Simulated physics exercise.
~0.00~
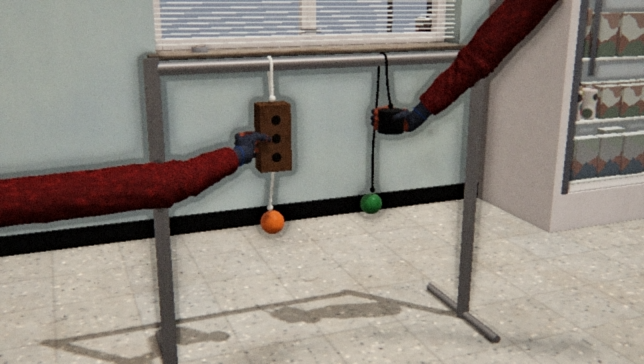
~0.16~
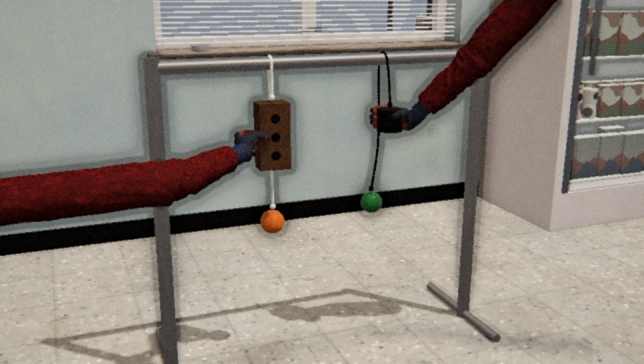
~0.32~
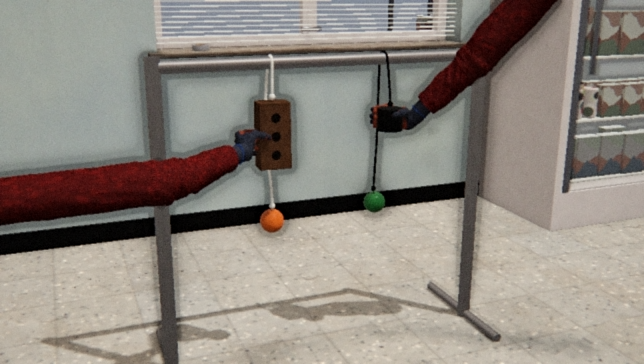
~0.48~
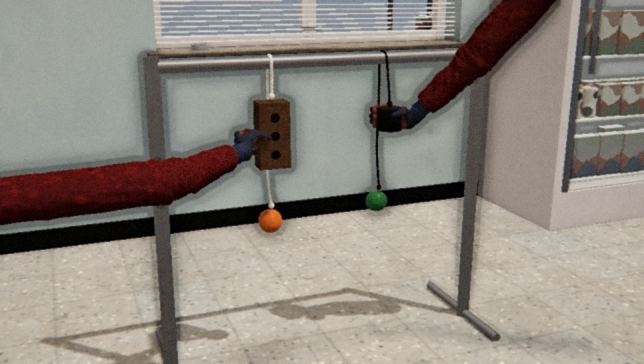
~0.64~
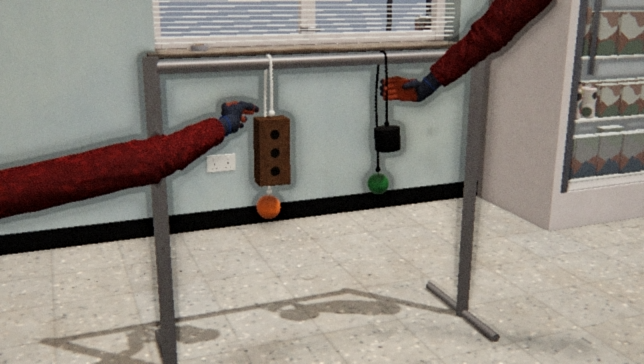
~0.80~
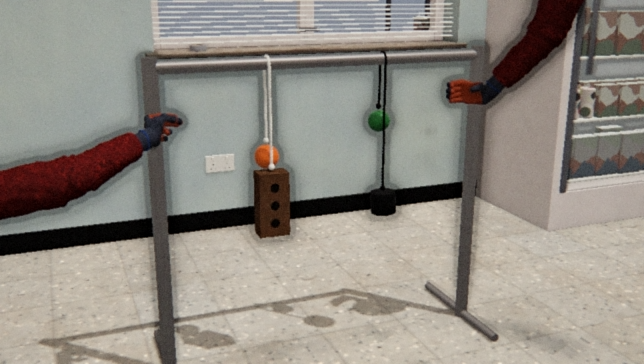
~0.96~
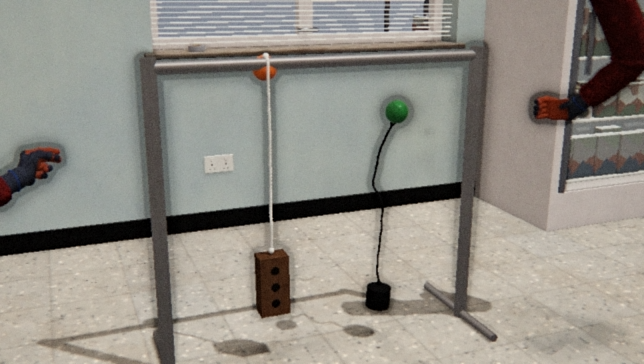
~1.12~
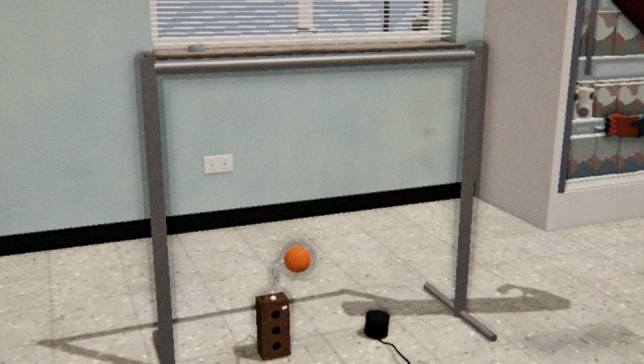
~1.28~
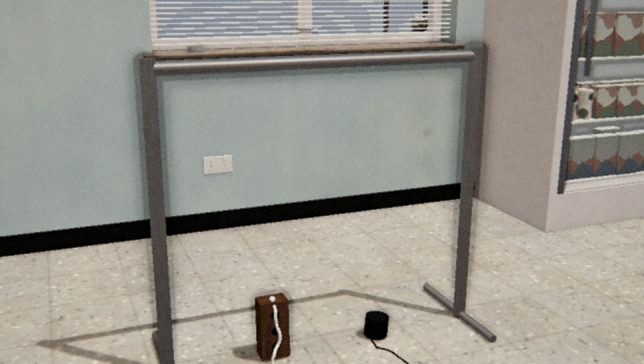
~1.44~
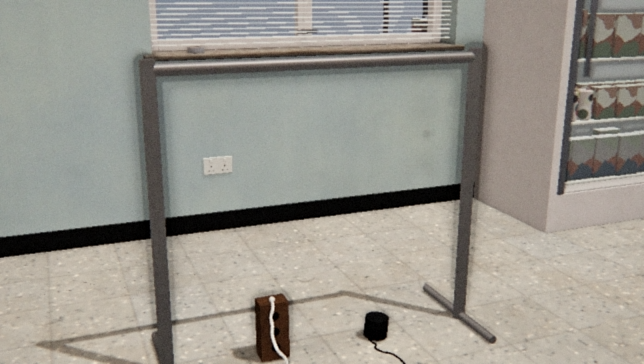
A brick and a small black cylinder, on cords looped over a rail, dropped once two hands let go, pulling an orange ball and a green ball upward. Both cords slipped off the rail, and the brick and cylinder ended up on the floor.
